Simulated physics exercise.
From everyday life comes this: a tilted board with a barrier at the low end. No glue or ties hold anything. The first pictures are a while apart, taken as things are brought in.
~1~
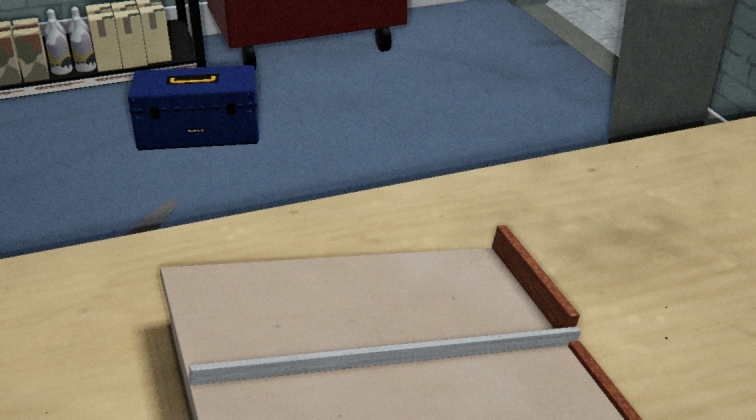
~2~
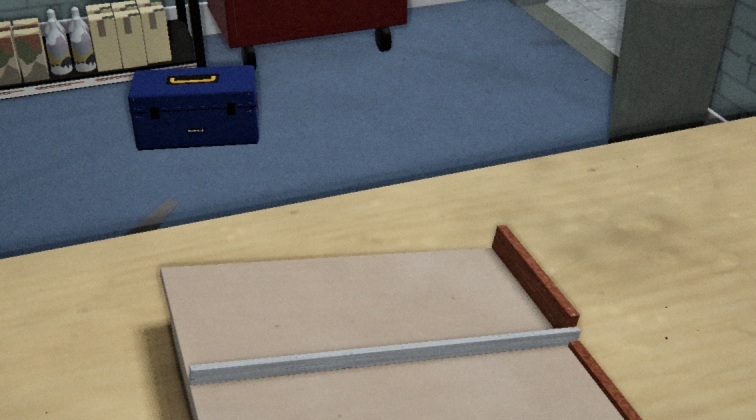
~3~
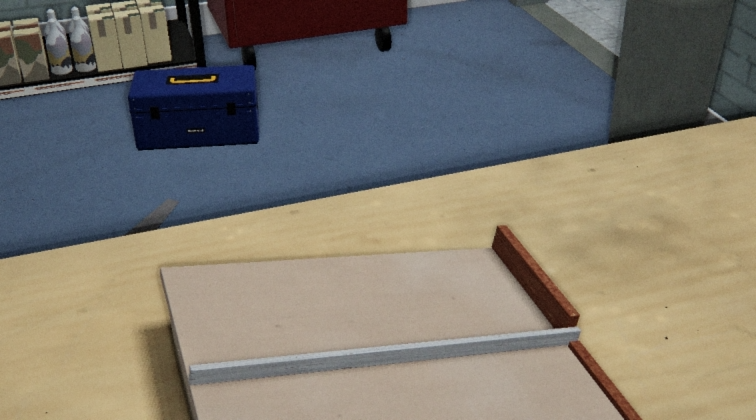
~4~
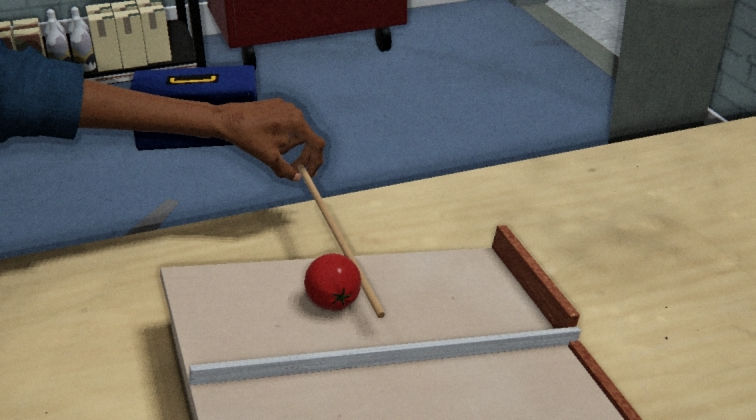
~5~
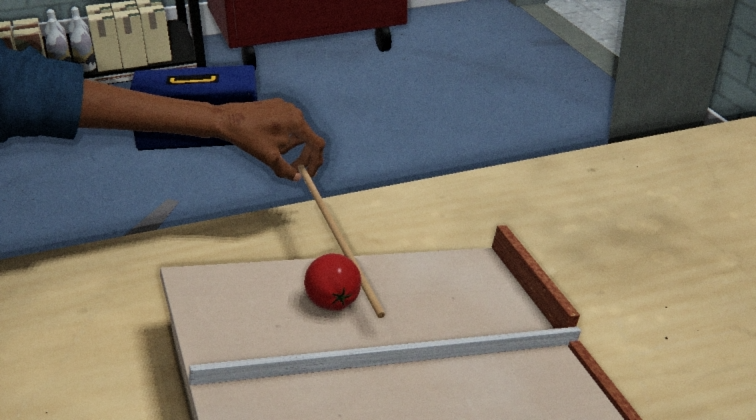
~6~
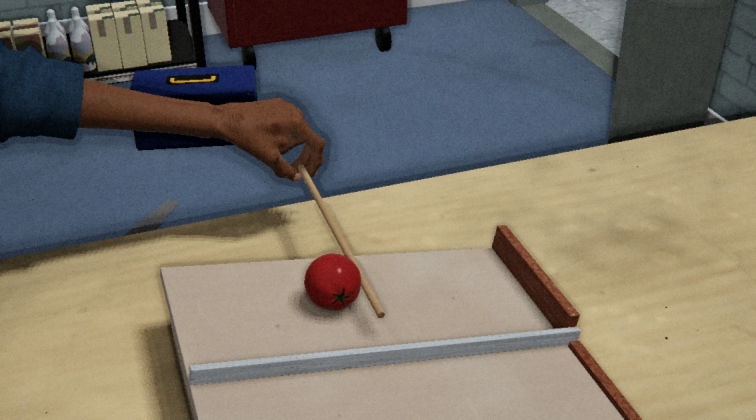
A hand held a thin wooden stick against a red tomato on a pale board, which had sat empty on the table at first; after they appeared, nothing moved.
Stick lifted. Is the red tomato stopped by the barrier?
It is held back.
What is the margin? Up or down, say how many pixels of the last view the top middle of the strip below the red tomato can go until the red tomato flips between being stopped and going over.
Roughly 12 pixels, downward.
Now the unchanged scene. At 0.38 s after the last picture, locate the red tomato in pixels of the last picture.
Roughly at pixel (389, 279).
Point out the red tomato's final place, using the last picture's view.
About (507, 271).
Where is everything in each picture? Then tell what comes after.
In the first picture, board (400, 353).
In the second picture, board (400, 353).
In the third picture, board (400, 353).
In the fourth picture, held back by the stick; red tomato (333, 282); board (400, 353).
In the fifth picture, held back by the stick; red tomato (333, 282); board (400, 353).
In the sixth picture, held back by the stick; red tomato (333, 282); board (400, 353).
Then, 0.38 s after the last picture, red tomato rolling on the board near (389, 279).
At rest, the red tomato stops on the board, near (507, 271).
